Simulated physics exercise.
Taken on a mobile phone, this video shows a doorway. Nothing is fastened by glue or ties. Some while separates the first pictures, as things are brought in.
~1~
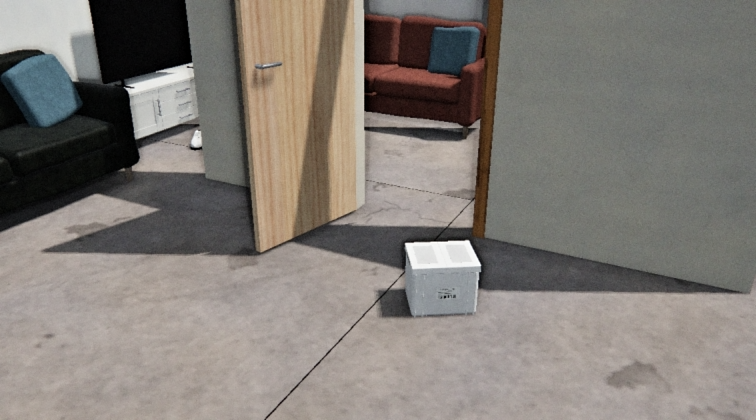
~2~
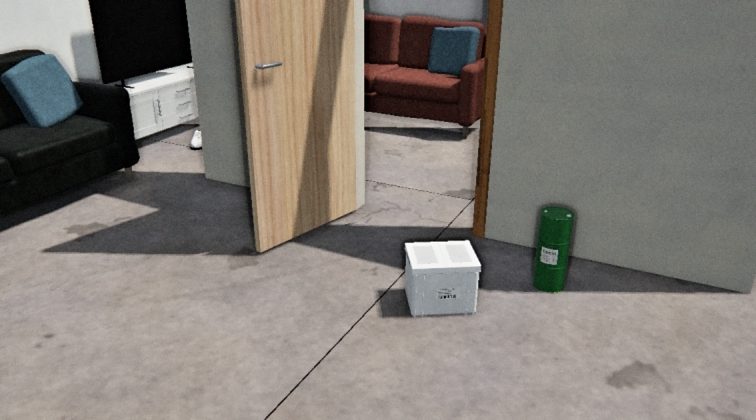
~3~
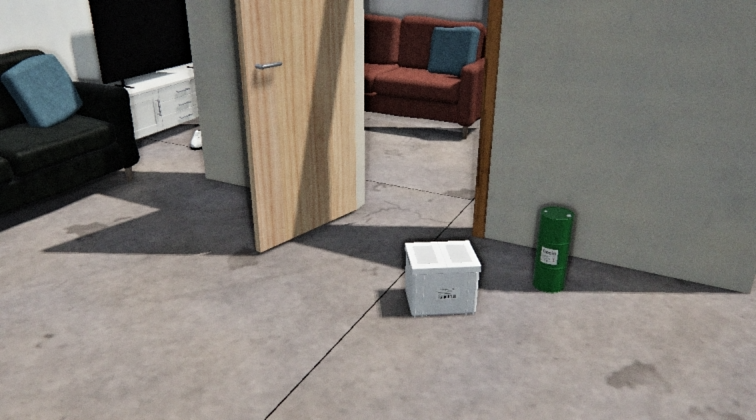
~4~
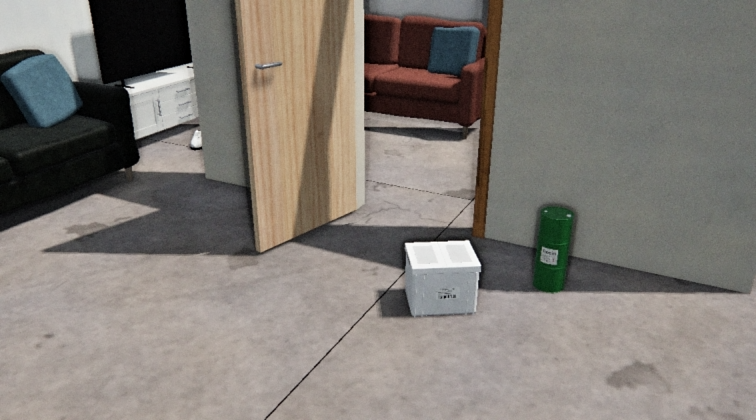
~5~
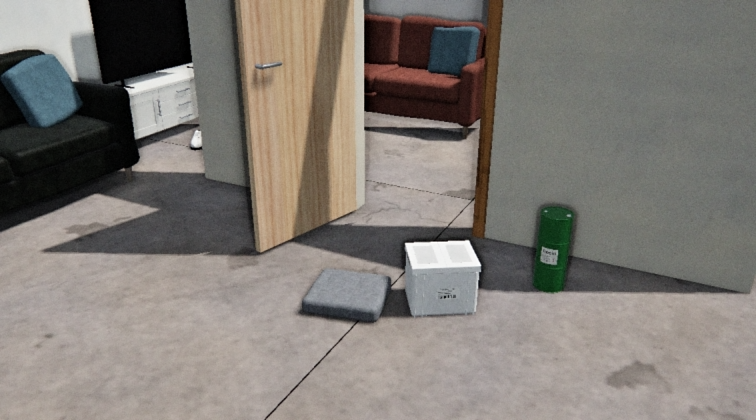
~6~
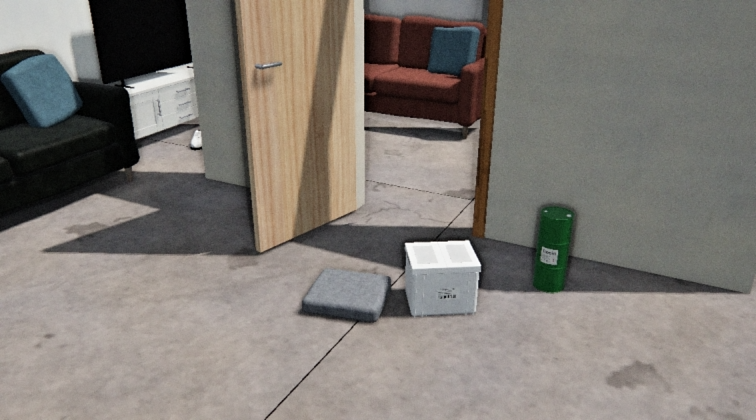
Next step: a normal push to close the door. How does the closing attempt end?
It ends with the door flush against the frame.
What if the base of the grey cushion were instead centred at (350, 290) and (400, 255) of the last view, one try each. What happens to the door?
Try 1: Door ends up flush. Try 2: Door stays partly open.
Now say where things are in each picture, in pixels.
Door wide open and still; white tote (441, 279), in the first frame.
Door wide open and still; white tote (441, 279); green canister (553, 250), in the second frame.
Door wide open and still; white tote (441, 279); green canister (553, 250), in the third frame.
Door wide open and still; white tote (441, 279); green canister (553, 250), in the fourth frame.
Door wide open and still; white tote (441, 279); green canister (553, 250), in the fifth frame.
Door wide open and still; grey cushion (349, 294); white tote (441, 279), in the sixth frame.
Then, 0.90 s on from there, open by 84°.
Then, 1.60 s on from there, open by 52°.
Then, 2.30 s on from there, open by 17°.
In the end, open by 0°; all 3 unmoved. At the end, from the last picture's camera, grey cushion near (349, 294).
